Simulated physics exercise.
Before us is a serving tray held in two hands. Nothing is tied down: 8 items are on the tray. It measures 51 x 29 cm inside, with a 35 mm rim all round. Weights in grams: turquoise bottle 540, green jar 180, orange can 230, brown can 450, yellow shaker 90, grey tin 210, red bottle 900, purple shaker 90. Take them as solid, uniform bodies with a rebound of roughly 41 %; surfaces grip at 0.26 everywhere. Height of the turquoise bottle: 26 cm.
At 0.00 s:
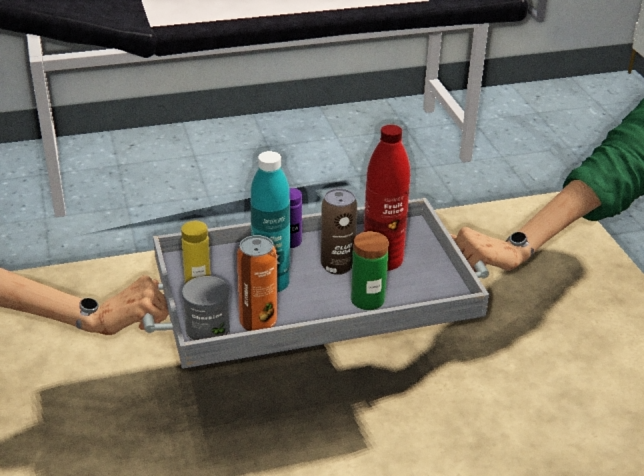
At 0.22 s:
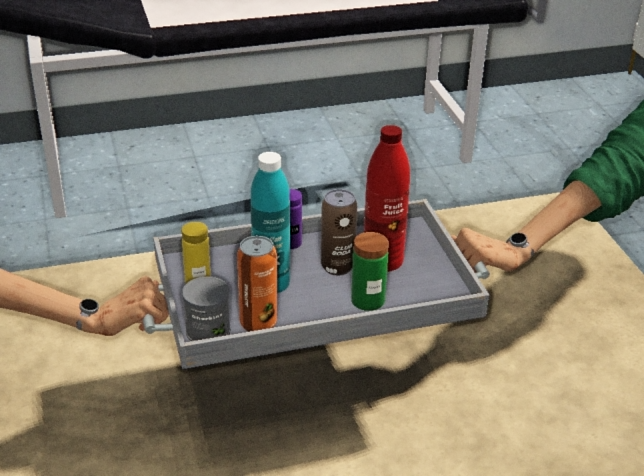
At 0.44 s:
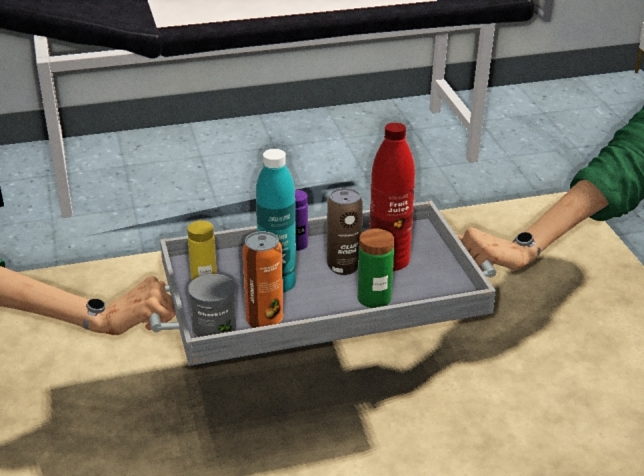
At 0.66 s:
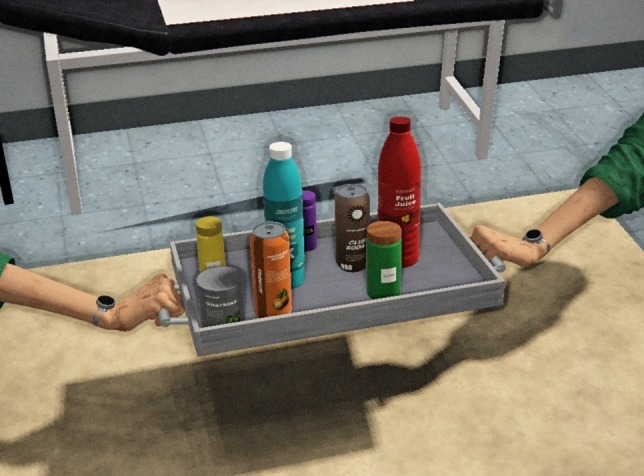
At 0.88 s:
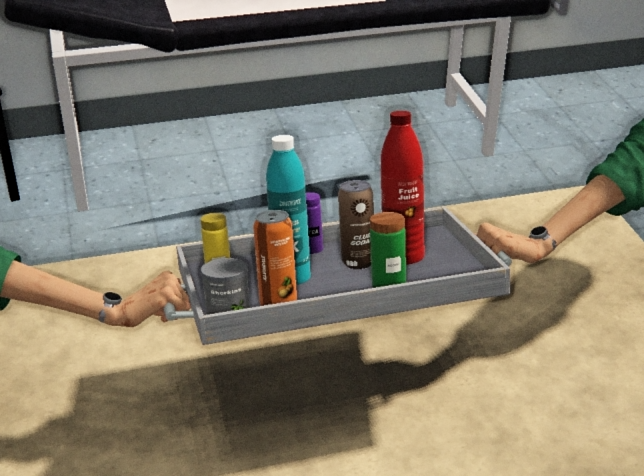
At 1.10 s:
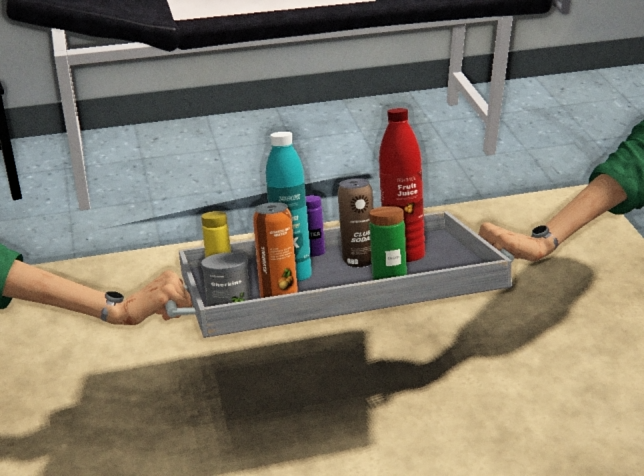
Two hands holding a grey tray of eight colourful bottles, cans and jars above a table, gradually tilting its far edge down.
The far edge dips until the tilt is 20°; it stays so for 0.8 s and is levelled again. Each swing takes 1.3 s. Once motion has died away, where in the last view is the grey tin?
Resting place of the grey tin: (211, 251).
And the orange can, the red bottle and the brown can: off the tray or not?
The orange can ends off the tray; the red bottle finishes off the tray; the brown can ends off the tray.
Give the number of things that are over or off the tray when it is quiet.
In all, 5.
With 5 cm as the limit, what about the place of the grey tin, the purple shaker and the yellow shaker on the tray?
The grey tin gets shifted; the purple shaker keeps its place; the yellow shaker ends elsewhere.
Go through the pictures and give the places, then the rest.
The first frame shows tray level; grey tin (207, 311); turquoise bottle (270, 222).
The second frame shows tray level; orange can (258, 287); brown can (339, 234).
The third frame shows tray tilted 3°, far edge down; yellow shaker (203, 259); red bottle (392, 196).
The fourth frame shows tray tilted 7°, far edge down; purple shaker (305, 221); turquoise bottle (284, 216).
The fifth frame shows tray tilted 14°, far edge down; green jar (388, 252); orange can (276, 263).
The sixth frame shows tray tilted 18°, far edge down; grey tin (227, 285); brown can (357, 224).
After 1.60 s, tray tilted 20°, far edge down; red bottle now off the tray; grey tin slid 15 cm near (215, 258); turquoise bottle tipped 22° from how it sat.
After 2.10 s, tray tilted 20°, far edge down; turquoise bottle, orange can and brown can now off the tray; grey tin slid 15 cm near (211, 259); green jar on its side.
After 2.70 s, tray tilted 14°, far edge down; green jar now off the tray; grey tin slid 15 cm near (210, 255); yellow shaker slid 9 cm.
At rest (4.0 s), off the tray, turquoise bottle, green jar, orange can, brown can and red bottle; not toppled but over 5 cm from the start, yellow shaker and grey tin; purple shaker in place, give or take 5 cm. Seen from the same camera at the end, grey tin near (211, 251).
